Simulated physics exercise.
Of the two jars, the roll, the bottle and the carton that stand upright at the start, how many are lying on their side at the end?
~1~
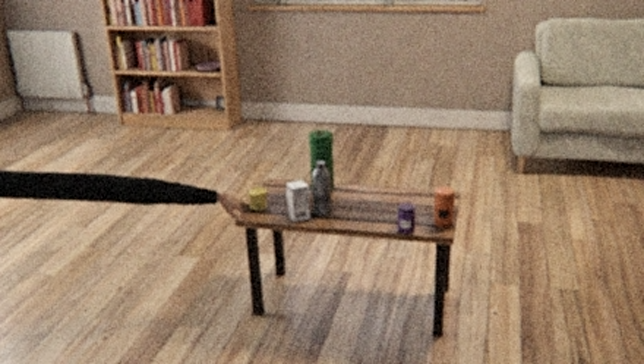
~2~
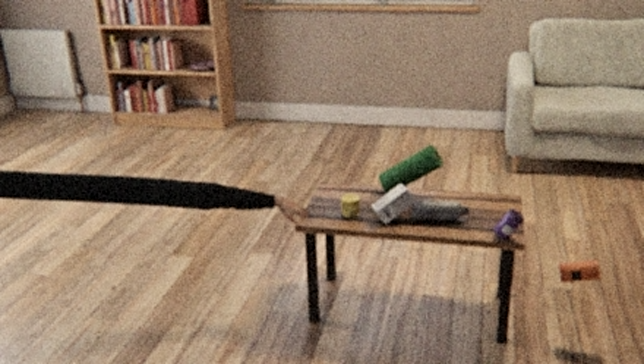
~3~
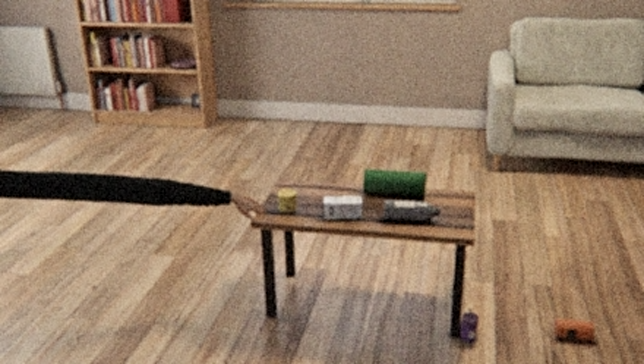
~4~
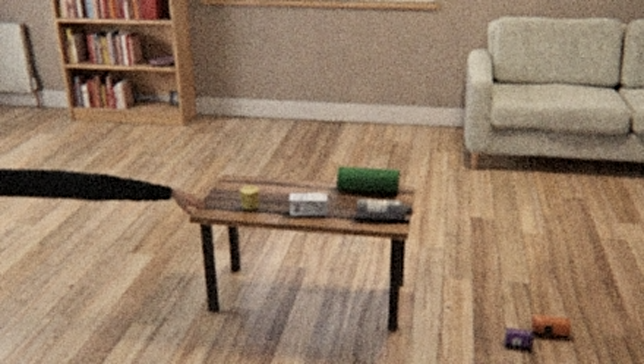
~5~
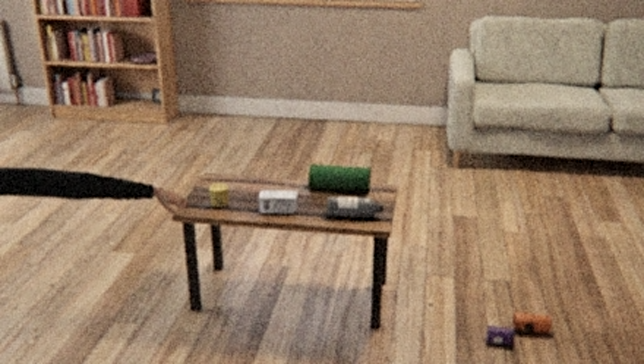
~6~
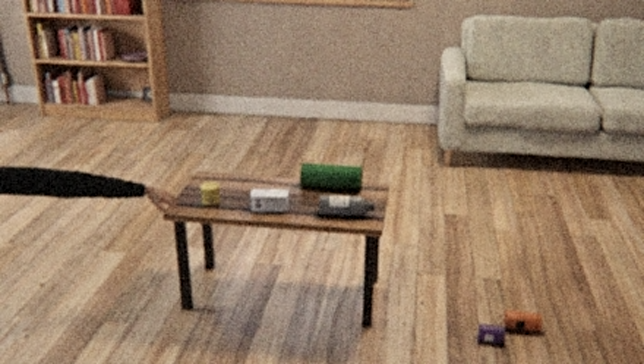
All five are lying on their side at the end. The green roll, grey bottle and white carton lie on the table, and the purple and orange jars lie on the floor.
To begin with, a yellow tin, a white carton, a green roll, a grey bottle, a purple jar and an orange jar stand on a small wooden table, with a long dark arm reaching in to its left end. The table jerks to the right, and the carton, roll and bottle topple while the orange jar goes off the right end. The purple jar tips at the edge, then drops too, ending up beside the orange jar on the floor. The carton, roll and bottle lie on the tabletop, and the yellow tin stays near the left end as everything settles.
